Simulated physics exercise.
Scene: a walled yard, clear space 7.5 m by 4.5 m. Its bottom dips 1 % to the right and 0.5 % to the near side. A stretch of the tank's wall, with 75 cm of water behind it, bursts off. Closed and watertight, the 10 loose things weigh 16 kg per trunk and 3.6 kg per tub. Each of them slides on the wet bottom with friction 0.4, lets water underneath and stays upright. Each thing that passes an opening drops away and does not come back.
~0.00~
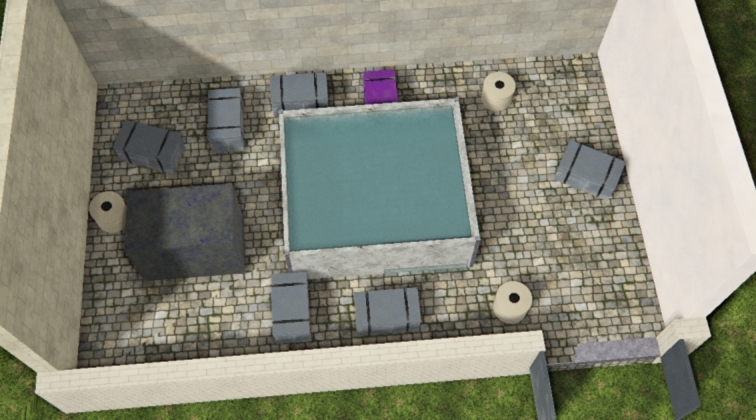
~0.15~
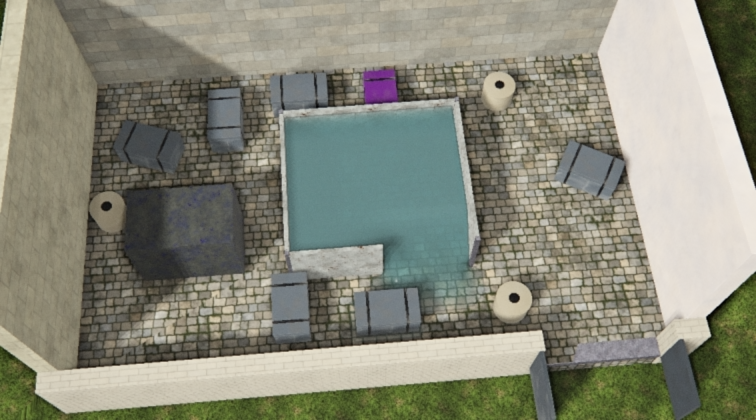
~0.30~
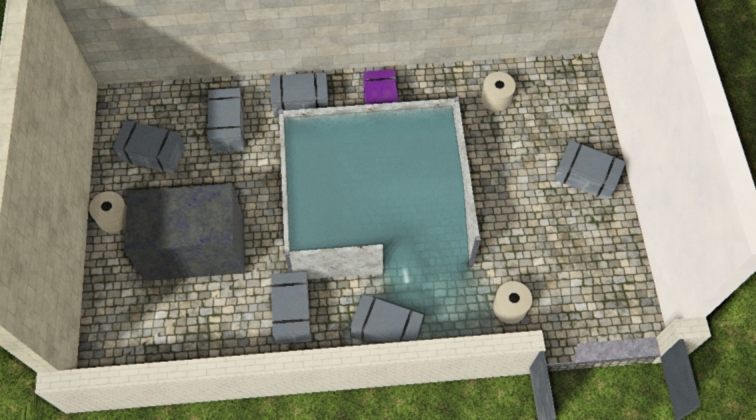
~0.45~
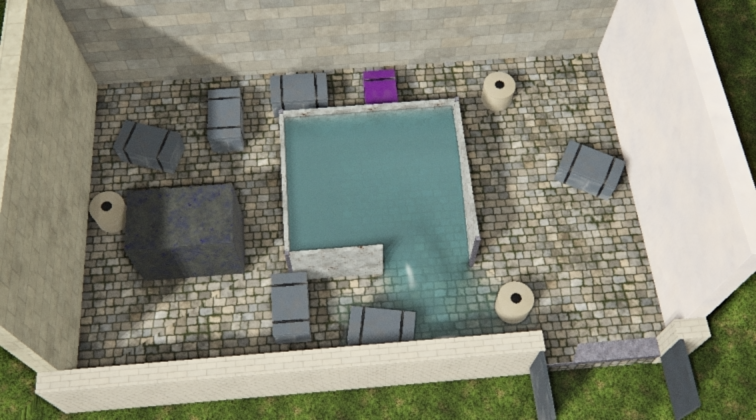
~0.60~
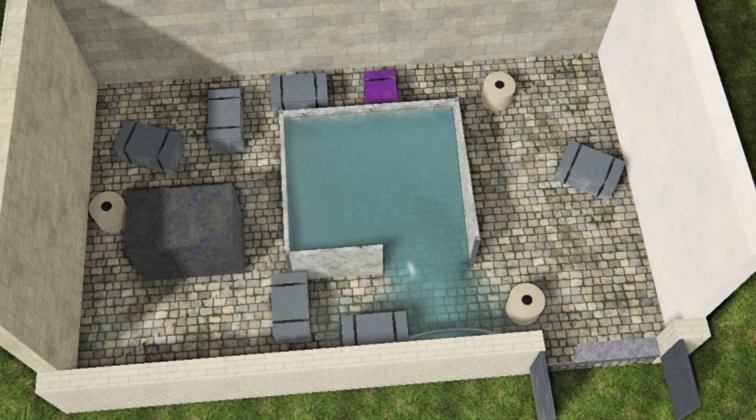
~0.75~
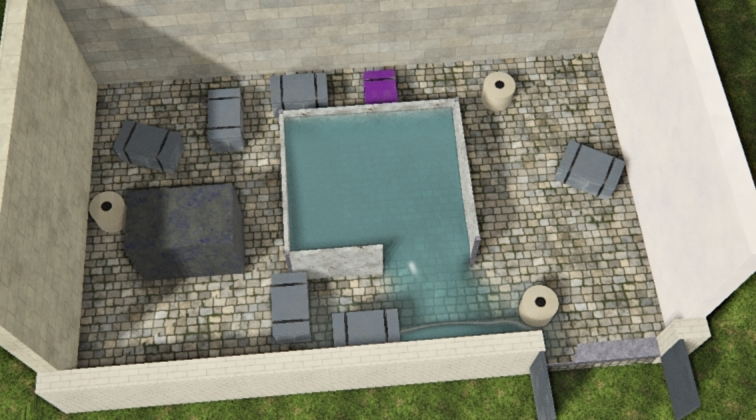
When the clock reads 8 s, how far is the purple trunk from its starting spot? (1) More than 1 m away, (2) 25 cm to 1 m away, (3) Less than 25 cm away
2, 25 cm to 1 m away.
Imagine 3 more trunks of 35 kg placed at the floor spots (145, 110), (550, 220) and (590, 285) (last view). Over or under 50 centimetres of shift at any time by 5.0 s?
Respectively: Smaller, smaller, greater.
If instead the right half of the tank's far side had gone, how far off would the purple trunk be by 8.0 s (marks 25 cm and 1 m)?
With that failure, the purple trunk lands a long way off.
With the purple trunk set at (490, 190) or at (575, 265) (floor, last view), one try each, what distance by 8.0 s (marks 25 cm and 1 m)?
I'd say it drifts a short distance on the first try and it lands far off on the second.
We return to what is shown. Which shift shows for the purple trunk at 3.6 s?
It is about 0 cm out of place by then.
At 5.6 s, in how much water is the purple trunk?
The depth there is around 4 cm.
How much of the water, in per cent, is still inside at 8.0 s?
Remaining: Approx. 82 per cent.
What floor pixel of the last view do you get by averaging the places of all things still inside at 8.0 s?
Around (302, 137).
After 1.6 s the purple trunk is near (381, 94), 0.0 m from its start, aground; 0 of 10 are out; 2 afloat.
After 3.6 s the purple trunk is near (381, 94), 0.0 m from its start, aground; 0 of 10 are out; 3 afloat.
After 5.6 s the purple trunk is near (363, 95), 0.3 m from its start, aground; 0 of 10 are out; 5 afloat.
After 8.0 s the purple trunk is near (349, 75), 0.5 m from its start, afloat; 0 of 10 are out; 10 afloat.
